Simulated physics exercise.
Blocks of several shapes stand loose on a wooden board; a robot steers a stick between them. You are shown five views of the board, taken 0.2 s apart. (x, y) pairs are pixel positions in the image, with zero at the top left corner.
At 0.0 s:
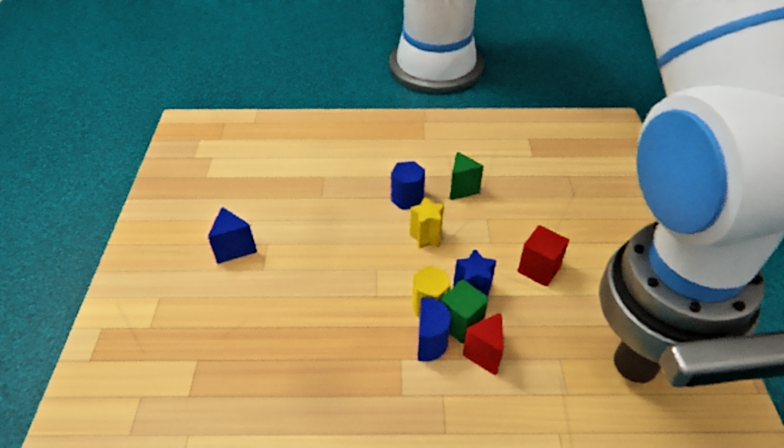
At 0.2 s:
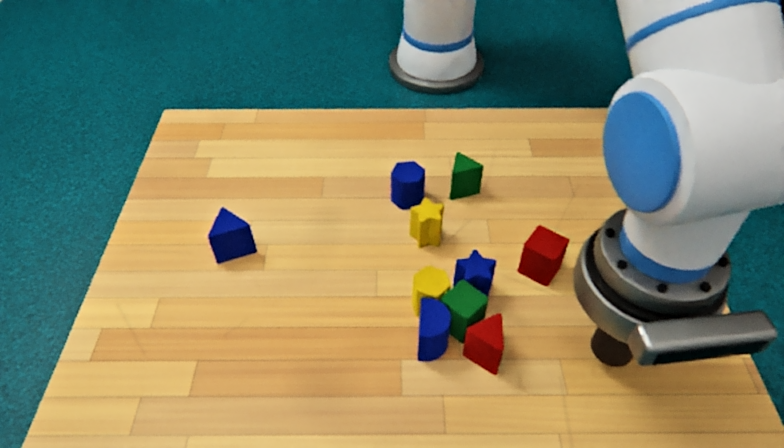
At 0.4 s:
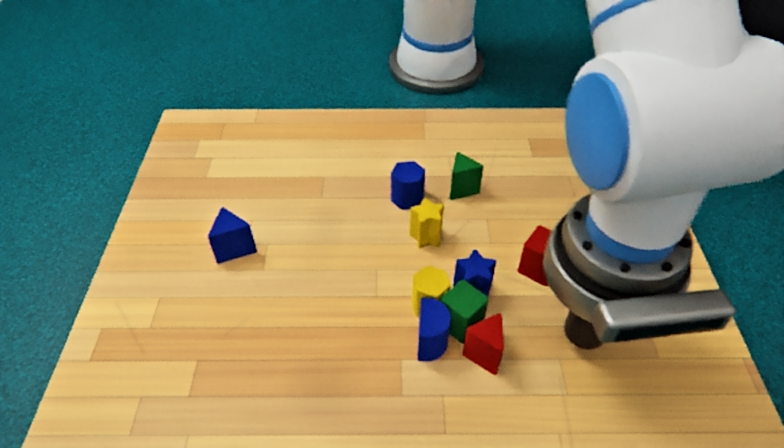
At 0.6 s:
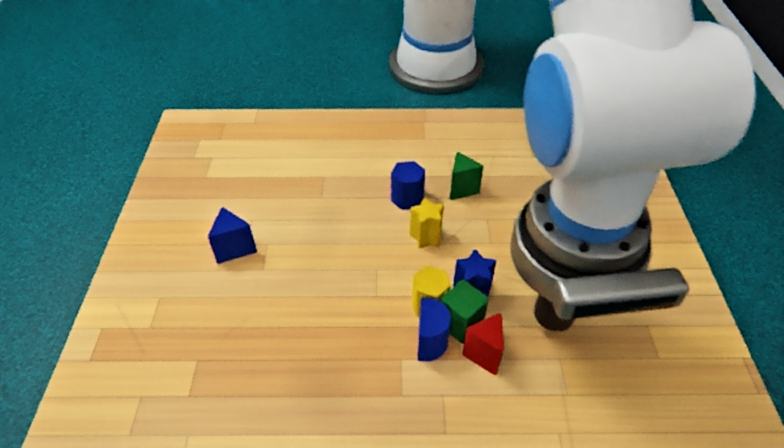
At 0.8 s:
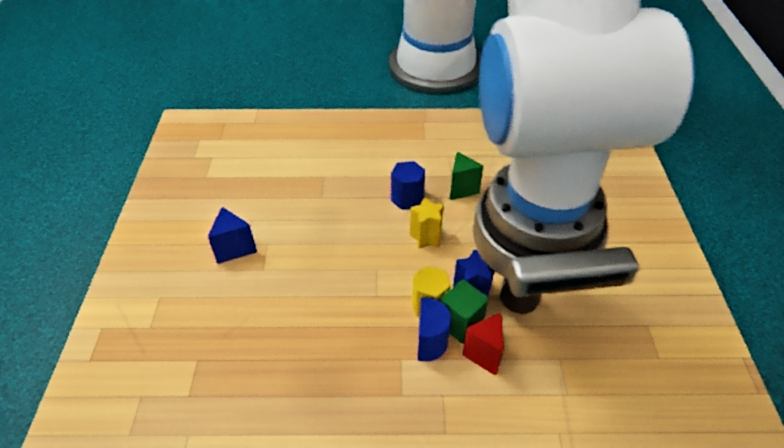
On a wooden board set over a teal surface, loose blocks in blue, green, yellow and red stand scattered while a robot arm holds a stick at the right. The arm moves steadily left and slightly up the board, passing in front of the red cube and nearing the clustered blocks, which stay nearly still.
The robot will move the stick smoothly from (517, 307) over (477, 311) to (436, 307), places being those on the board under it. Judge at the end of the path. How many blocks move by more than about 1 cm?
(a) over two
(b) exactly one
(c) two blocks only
It's a.
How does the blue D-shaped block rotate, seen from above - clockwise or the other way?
The block spins anticlockwise.
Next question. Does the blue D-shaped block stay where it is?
I'd say no.
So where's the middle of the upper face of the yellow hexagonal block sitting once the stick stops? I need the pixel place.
Its top middle is near (402, 272).
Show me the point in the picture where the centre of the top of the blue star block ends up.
By then it is at (445, 254).
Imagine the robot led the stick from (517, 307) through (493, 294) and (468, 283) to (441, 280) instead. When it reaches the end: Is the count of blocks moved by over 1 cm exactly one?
Going by the path, yes.
The first path, step by step. Halfway along, stick at (479, 302); blue D-shaped block at (425, 321), turned 15° anticlockwise; green square block at (452, 302); blue star block at (461, 261), turned 40° clockwise.
At the end, stick at (437, 298); yellow hexagonal block at (402, 272), turned 25° clockwise; blue D-shaped block at (405, 337), turned 30° anticlockwise; green square block at (422, 308), turned 20° anticlockwise; blue star block at (445, 254), turned 85° clockwise.
